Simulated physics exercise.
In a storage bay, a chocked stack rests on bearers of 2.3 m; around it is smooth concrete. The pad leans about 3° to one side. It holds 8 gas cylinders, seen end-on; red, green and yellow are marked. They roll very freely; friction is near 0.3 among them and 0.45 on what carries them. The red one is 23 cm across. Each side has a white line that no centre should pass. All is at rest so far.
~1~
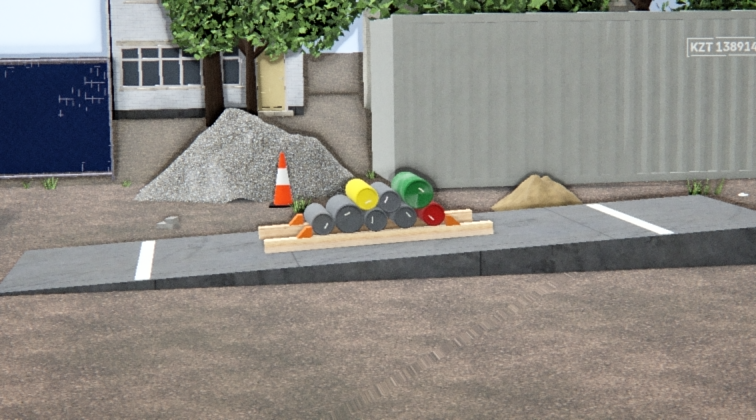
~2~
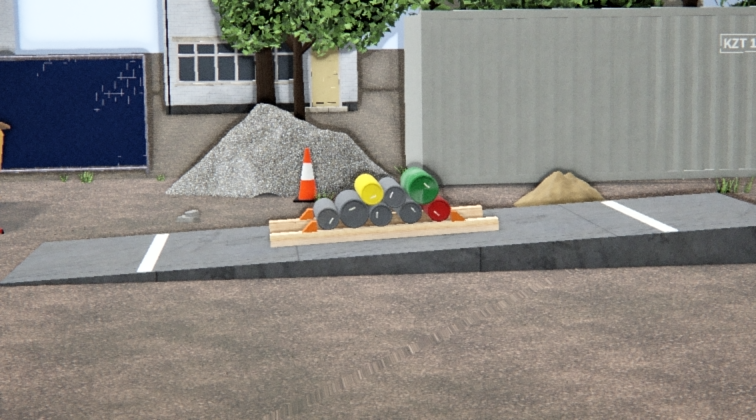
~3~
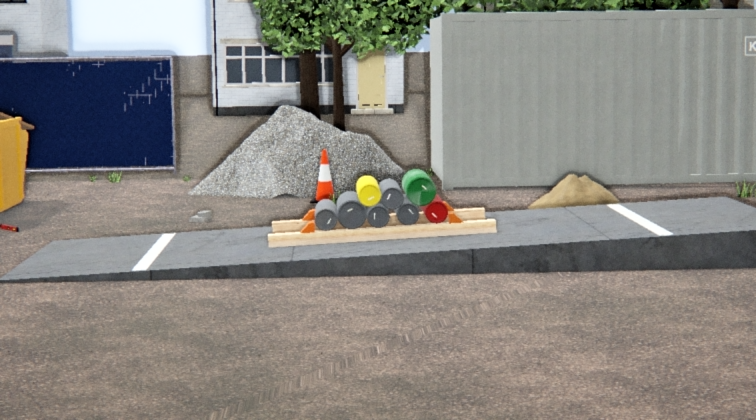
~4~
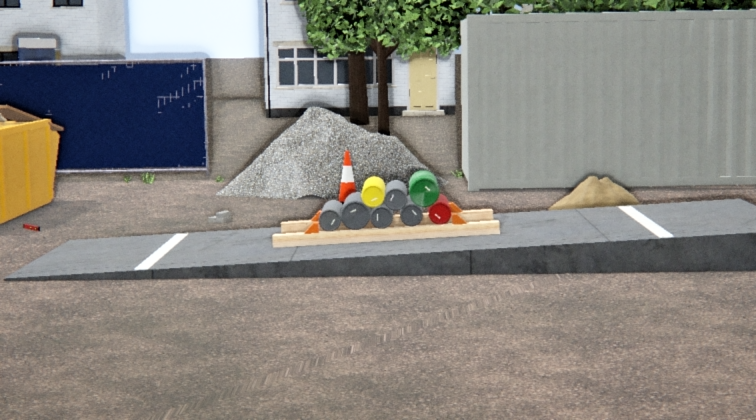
Stacked gas cylinders resting motionless on a sloping concrete pad as the view shifts left, bringing a yellow skip into sight.
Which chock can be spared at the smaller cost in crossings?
The right chock.
If it is the left, after 3.8 s, red is on the bearers, 75 cm from the bearers' right end, rolling left; green is on the bearers, 105 cm from the bearers' right end, rolling left; yellow is off the bearers, 70 cm short of the left line, rolling left; 2 over a line so far.
If it is the left, in the end, red is past the left line; green is past the left line; yellow is past the left line; 8 over a line so far.
If it is the right, after 0.7 s, red is on the bearers, 60 cm from the bearers' right end; green is up on others, 70 cm from the bearers' right end; yellow is up on others, 105 cm from the bearers' left end; 0 over a line so far.
If it is the right, in the end, red is on the bearers, 60 cm from the bearers' right end; green is up on others, 70 cm from the bearers' right end; yellow is up on others, 105 cm from the bearers' left end; 0 over a line so far.
